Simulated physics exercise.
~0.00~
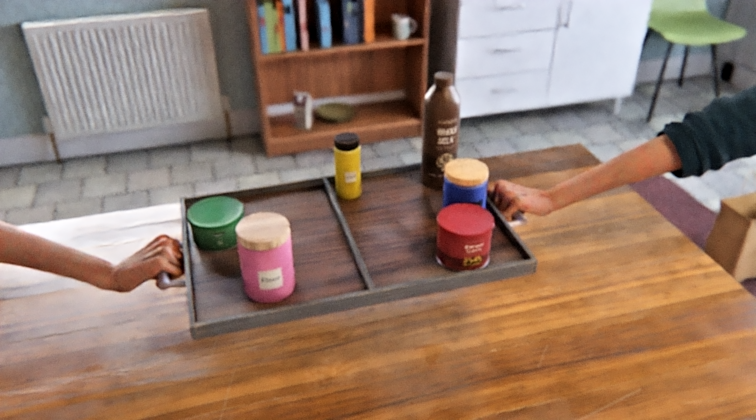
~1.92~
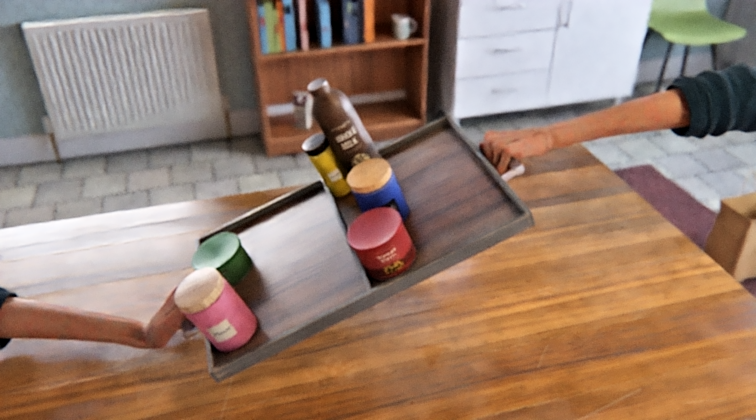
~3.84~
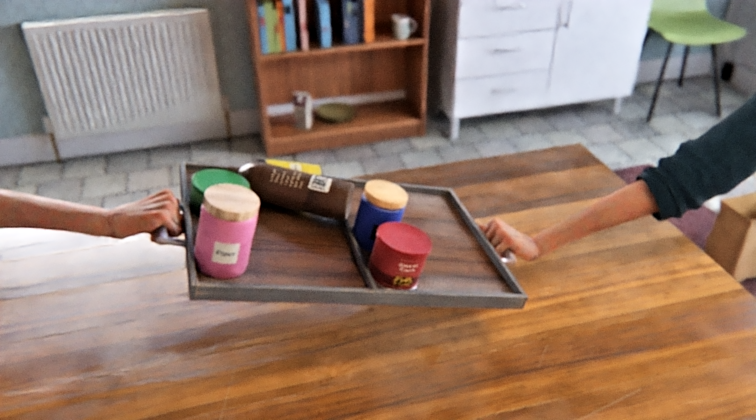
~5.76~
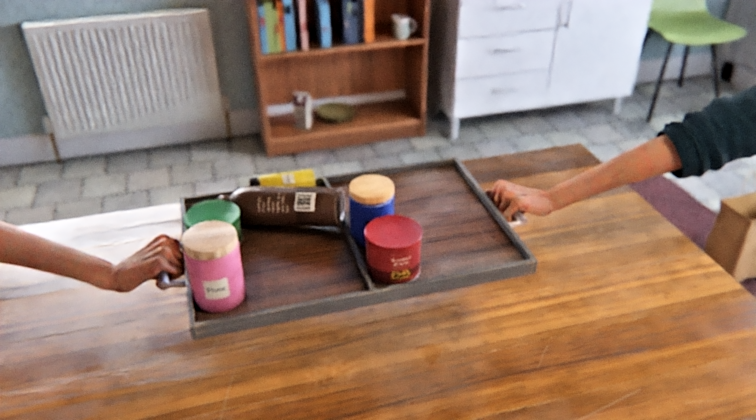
A tray of containers held by two hands tipped steeply down to the left, sliding things leftward and toppling the brown bottle and yellow shaker, then tilted gently rightward and levelled, with both lying on their sides and the other containers upright.
